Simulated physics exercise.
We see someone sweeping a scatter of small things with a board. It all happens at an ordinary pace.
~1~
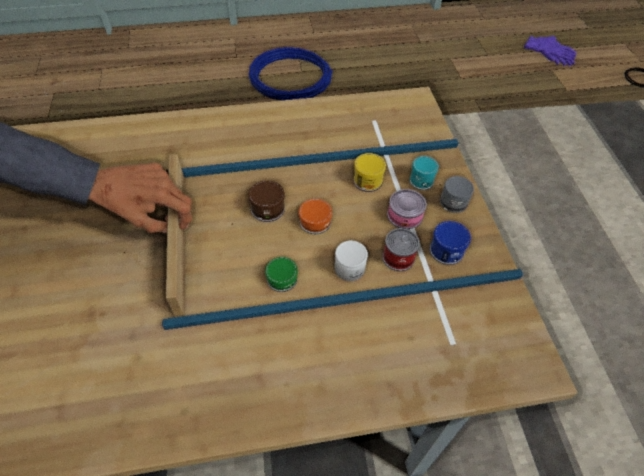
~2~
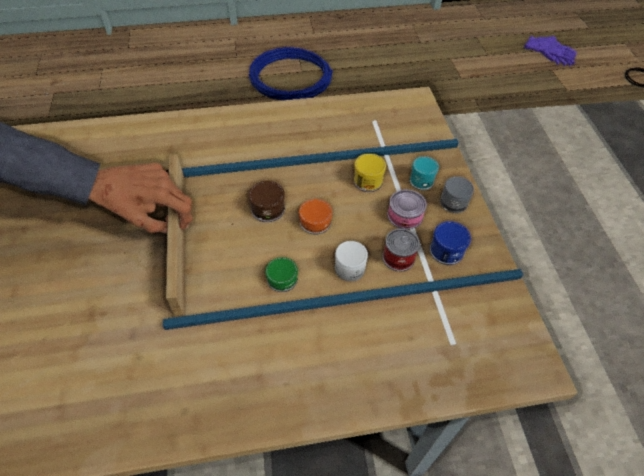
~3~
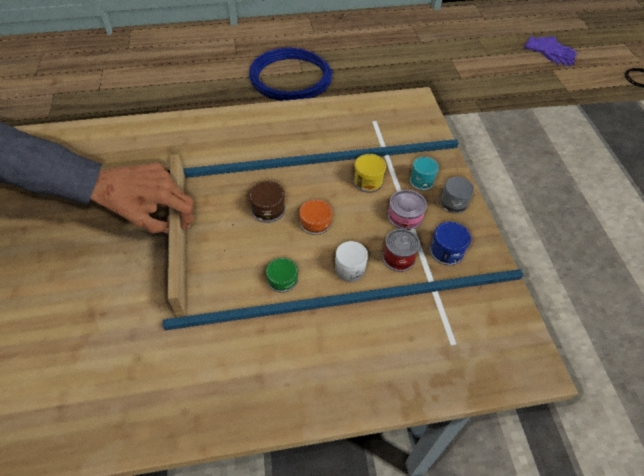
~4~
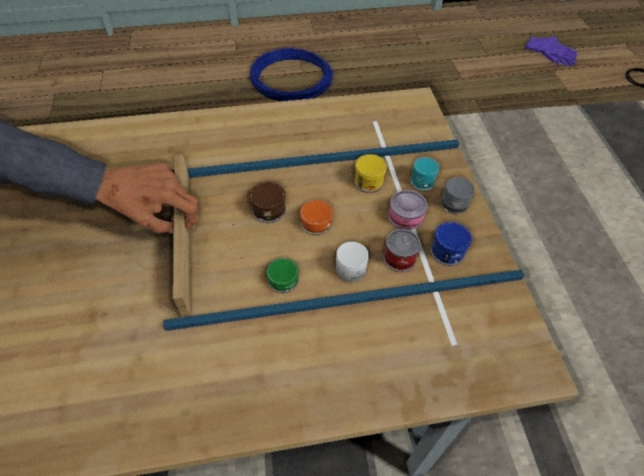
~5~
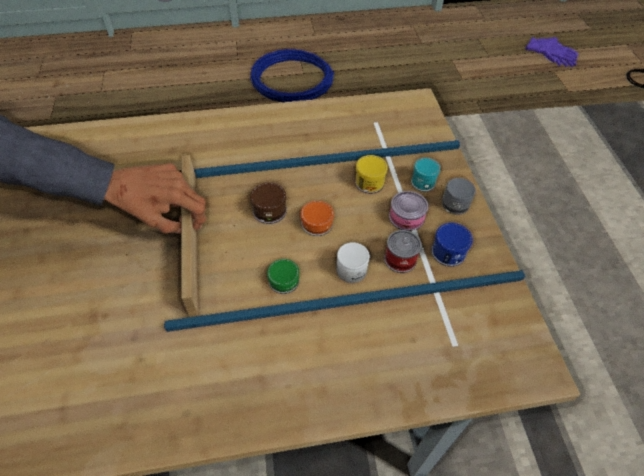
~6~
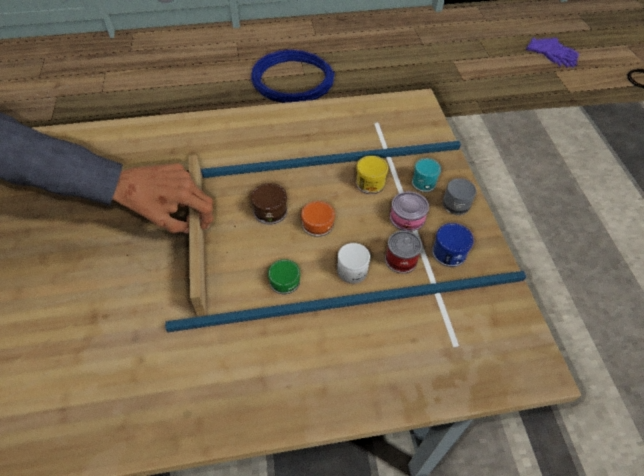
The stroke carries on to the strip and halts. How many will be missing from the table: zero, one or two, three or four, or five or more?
Here the number that fall off is zero.
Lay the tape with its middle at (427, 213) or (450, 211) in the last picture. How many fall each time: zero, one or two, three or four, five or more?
In that order: Just one or two; three to four.
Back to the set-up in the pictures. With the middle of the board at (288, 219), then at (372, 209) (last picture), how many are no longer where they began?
First 3, then 8.
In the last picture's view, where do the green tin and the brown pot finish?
First (445, 266), then (419, 185).
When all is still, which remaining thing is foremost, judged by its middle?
That is the grey tub.
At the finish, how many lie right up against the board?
In contact: 4.
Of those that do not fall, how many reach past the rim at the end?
Overhanging: 2.
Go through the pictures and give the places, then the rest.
Grey tub (457, 195); turquoise pot (424, 173); blue pot (450, 243); board (176, 230); tape (407, 214), in the first picture.
Turquoise pot (424, 173); white tub (351, 262), in the second picture.
Blue pot (450, 244); red tin (401, 250), in the third picture.
Grey tub (457, 196); board (183, 230), in the fourth picture.
Turquoise pot (425, 175); yellow pot (371, 174), in the fifth picture.
Grey tub (459, 197); turquoise pot (426, 175); blue pot (452, 245); board (197, 230); tape (409, 216), in the sixth picture.
Early on, none off yet; grey tub at rest near (459, 197); turquoise pot at rest near (426, 175); blue pot at rest near (452, 245).
A while later, none off yet; grey tub at rest near (459, 197); turquoise pot at rest near (426, 175); blue pot travelled about its own width near (485, 235).
Finally, the number that fall off is zero.
